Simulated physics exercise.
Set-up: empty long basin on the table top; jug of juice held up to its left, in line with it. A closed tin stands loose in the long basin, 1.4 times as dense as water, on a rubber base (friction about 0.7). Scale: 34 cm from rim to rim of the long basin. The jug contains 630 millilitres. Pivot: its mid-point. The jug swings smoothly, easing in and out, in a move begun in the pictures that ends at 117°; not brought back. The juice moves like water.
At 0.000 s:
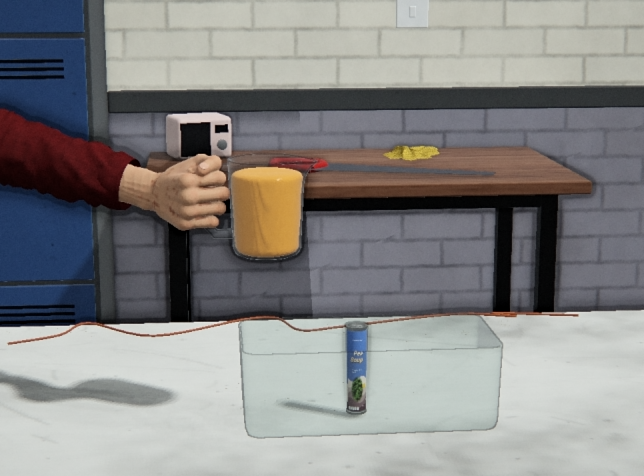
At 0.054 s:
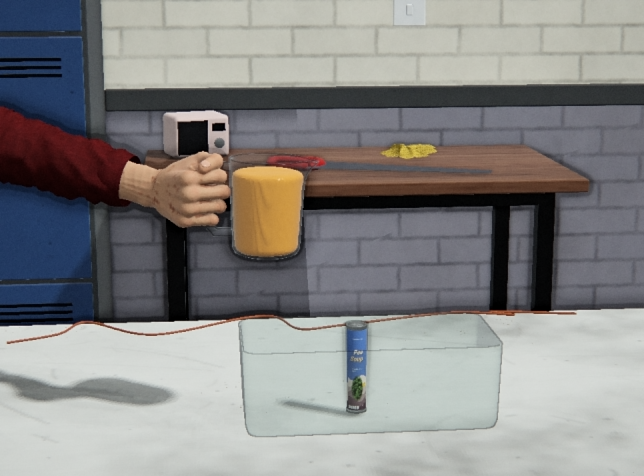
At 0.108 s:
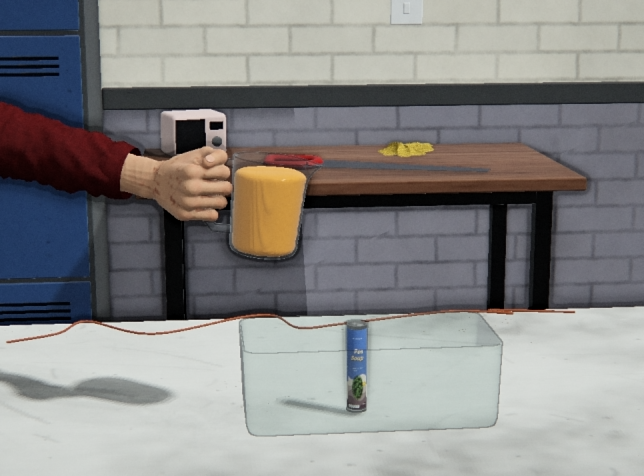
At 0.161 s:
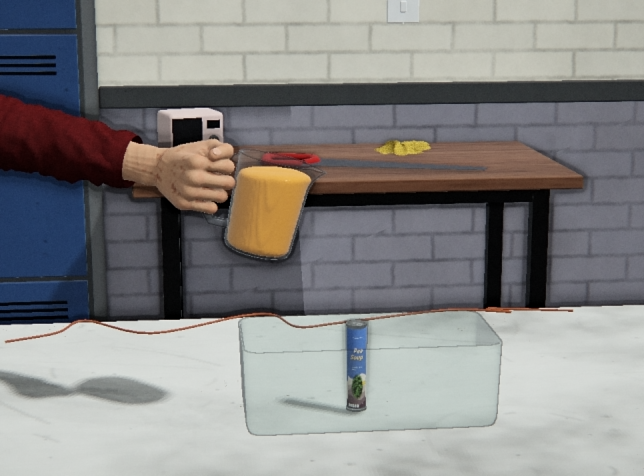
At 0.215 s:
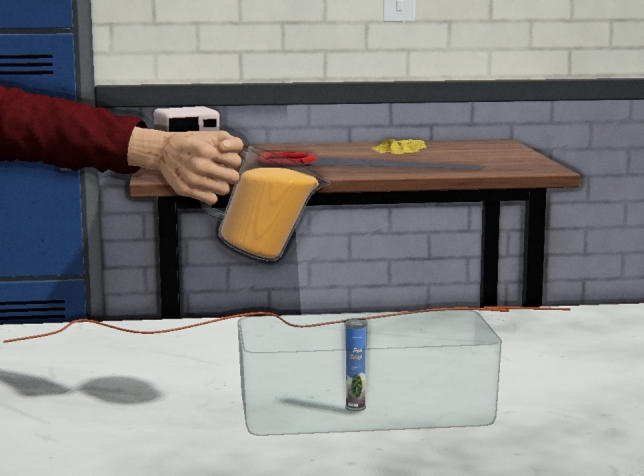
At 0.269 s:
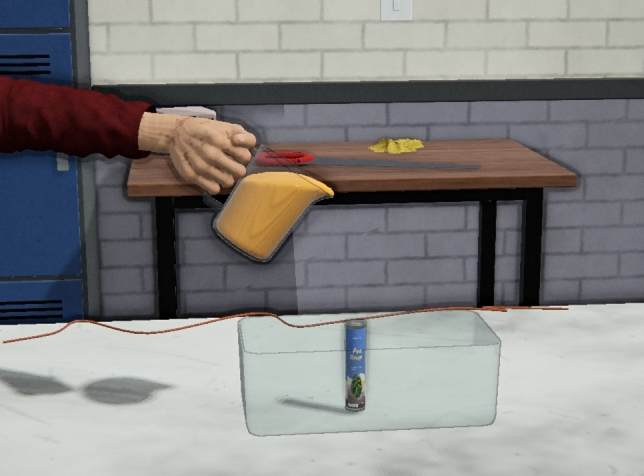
A hand in a dark red sleeve gradually tilted a jug of orange juice to the right, bringing the juice to its lip, while a blue tin stood still in a clear basin.
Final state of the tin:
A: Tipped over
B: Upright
A.
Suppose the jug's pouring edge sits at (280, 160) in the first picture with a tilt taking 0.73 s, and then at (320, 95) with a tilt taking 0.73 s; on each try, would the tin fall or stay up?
Try 1: Tipped over; try 2: Still standing.
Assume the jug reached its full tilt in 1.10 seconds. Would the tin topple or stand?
In that case the tin overturns.
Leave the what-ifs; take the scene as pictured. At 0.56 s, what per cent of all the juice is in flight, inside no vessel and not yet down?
Near 30 per cent at that moment.
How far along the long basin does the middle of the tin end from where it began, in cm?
Some 8.0 cm.
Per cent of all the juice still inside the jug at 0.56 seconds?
At that time about 52 in a hundred parts are still held.
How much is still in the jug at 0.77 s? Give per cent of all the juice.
Near 7 percent, more or less.
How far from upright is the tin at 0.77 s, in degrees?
0°.
Then, 0.56 s in, the tilt is 102° and 53 per cent is still to pour; the tin stands where it began.
Then, 0.77 s in, the tilt is 117° and 7 per cent is still to pour; the tin stands where it began.
Then, 0.99 s in, the tilt is 117° and 0 per cent is still to pour; the tin lies on its side.
Then, 1.23 s in, the tilt is 117° and 0 per cent is still to pour; the tin lies on its side.
Finally, the tin lies on its side.
